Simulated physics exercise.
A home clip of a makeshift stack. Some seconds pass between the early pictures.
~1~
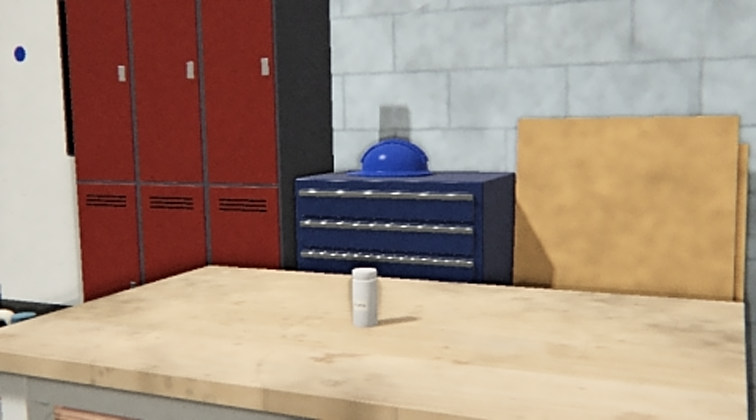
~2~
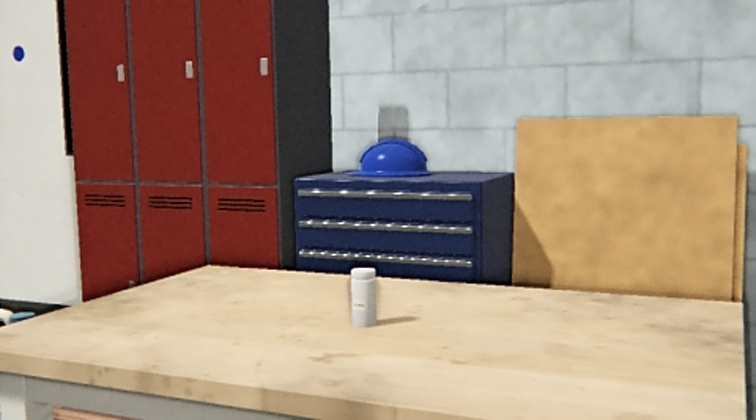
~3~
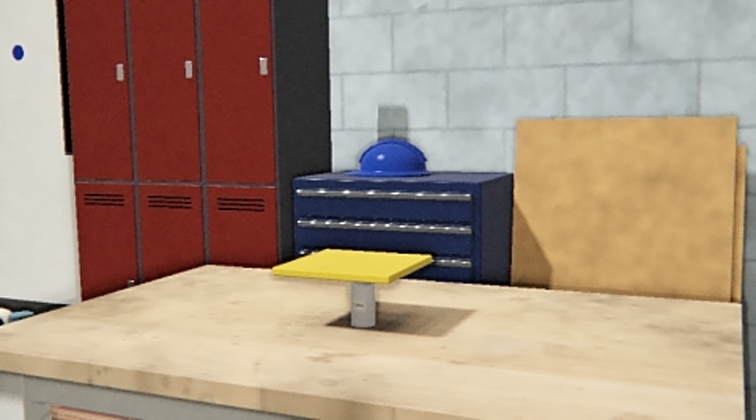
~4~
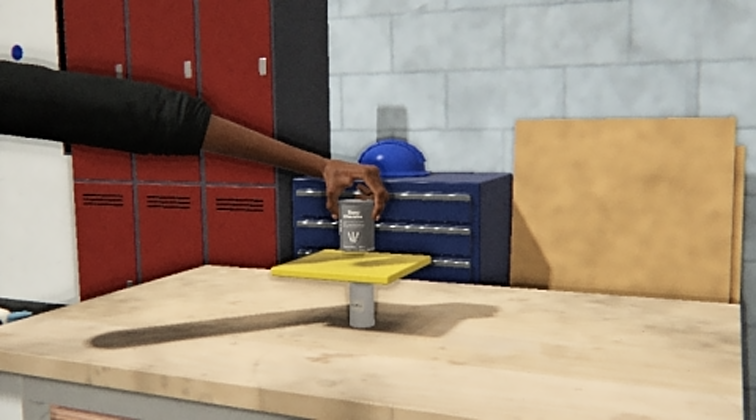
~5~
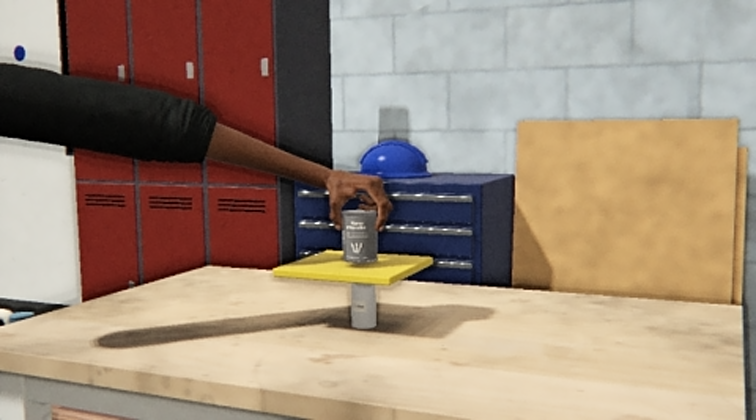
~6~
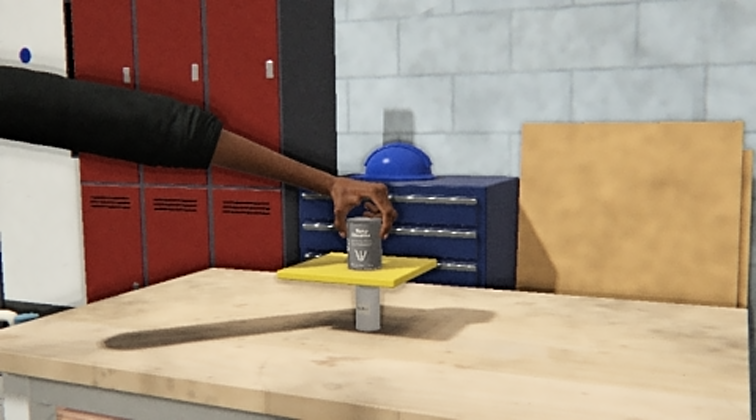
A small white shaker stands on a pale wooden worktop, seen from slightly above in a workshop-like room with a grey block wall. Behind it are red lockers at left, a blue drawer cabinet topped by a blue hard hat, and tan boards at right. A yellow board appears atop the shaker, then a dark-sleeved arm from the left lowers a grey tin onto it, while the view shifts slightly.
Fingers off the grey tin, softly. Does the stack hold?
In the end the stack keeps its balance.
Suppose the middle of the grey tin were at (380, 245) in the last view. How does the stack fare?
Then it holds.
Then, 0.20 s later than the last frame, all is still.
Then, 0.50 s later than the last frame, grey tin resting near (364, 244).
When it is over, all 3 as before. End places, in pixels of the last picture, grey tin near (364, 244). The stack holds.
